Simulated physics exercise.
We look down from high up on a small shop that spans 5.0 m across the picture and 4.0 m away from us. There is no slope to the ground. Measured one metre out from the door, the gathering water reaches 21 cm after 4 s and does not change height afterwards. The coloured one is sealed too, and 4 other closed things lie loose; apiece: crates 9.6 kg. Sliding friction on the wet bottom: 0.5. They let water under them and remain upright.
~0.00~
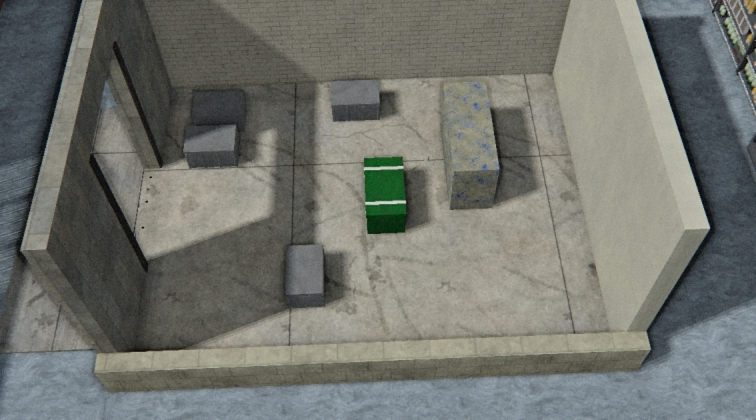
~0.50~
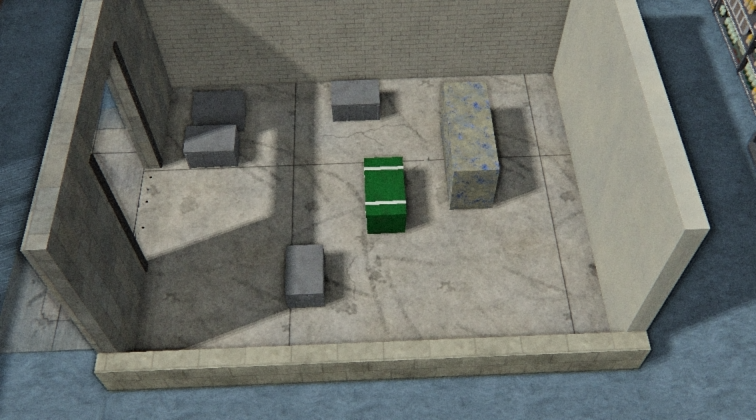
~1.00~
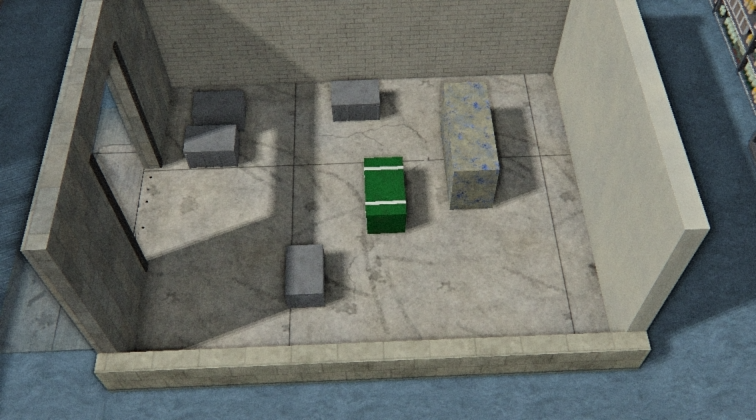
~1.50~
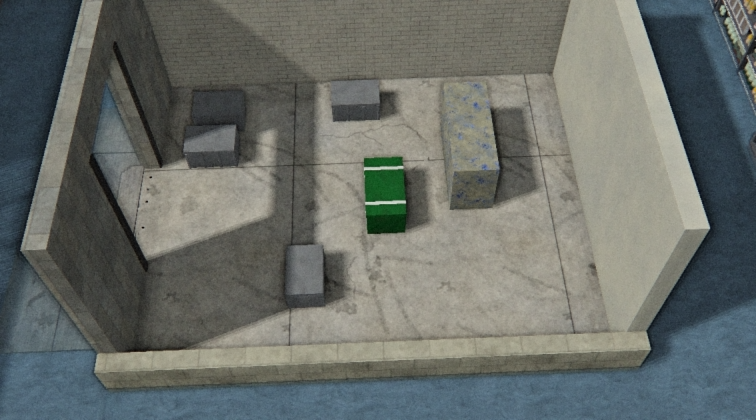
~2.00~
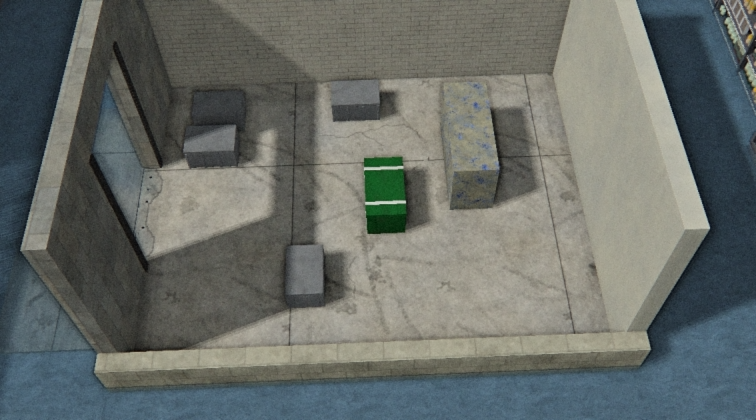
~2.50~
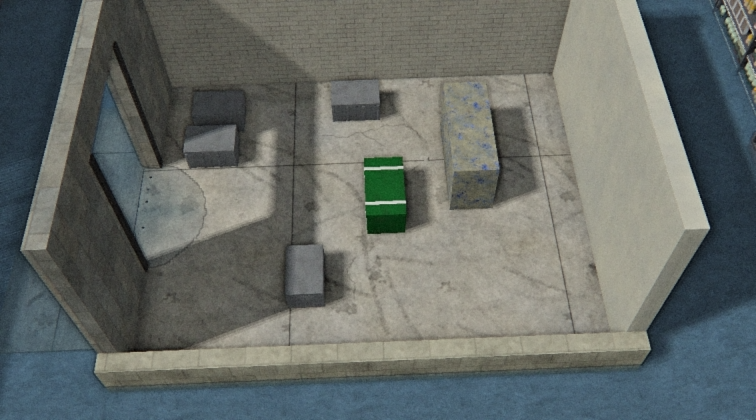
Water surrounds the small walled shop and begins spreading in through the doorway on the left.
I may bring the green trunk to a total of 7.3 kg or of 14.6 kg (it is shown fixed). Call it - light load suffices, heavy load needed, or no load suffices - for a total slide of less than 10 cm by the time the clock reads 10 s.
My call: No load suffices.
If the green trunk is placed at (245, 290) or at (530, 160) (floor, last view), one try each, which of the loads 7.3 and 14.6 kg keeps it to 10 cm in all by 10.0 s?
The first time both options come up short; the second time both options come up short.
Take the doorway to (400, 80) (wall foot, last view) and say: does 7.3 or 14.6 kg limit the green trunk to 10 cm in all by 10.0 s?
Then no mass works.
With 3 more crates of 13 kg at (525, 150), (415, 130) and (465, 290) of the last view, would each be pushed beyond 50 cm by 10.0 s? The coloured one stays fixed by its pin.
Result, in order - falls shy; falls shy; exceeds it.
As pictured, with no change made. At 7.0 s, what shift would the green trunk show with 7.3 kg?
Roughly 60 cm.
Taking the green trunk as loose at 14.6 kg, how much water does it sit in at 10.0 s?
Around 11 cm.
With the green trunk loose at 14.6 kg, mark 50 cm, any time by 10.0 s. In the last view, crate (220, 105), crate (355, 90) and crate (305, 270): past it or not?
Respectively: Not exceeded, not exceeded, exceeded.
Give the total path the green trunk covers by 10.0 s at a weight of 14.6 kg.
About 250 cm.
After 3.5 s the green trunk would be 0 cm from its start with 7.3 kg and 0 cm from its start with 14.6 kg; 0 cm of water round it then.
After 4.5 s the green trunk would be 7 cm from its start with 7.3 kg and 3 cm from its start with 14.6 kg; 3 cm of water round it then.
After 7.0 s the green trunk would be 58 cm from its start with 7.3 kg and 59 cm from its start with 14.6 kg; 8 cm of water round it then.
After 10.0 s the green trunk would be 180 cm from its start with 7.3 kg and 194 cm from its start with 14.6 kg; 11 cm of water round it then.
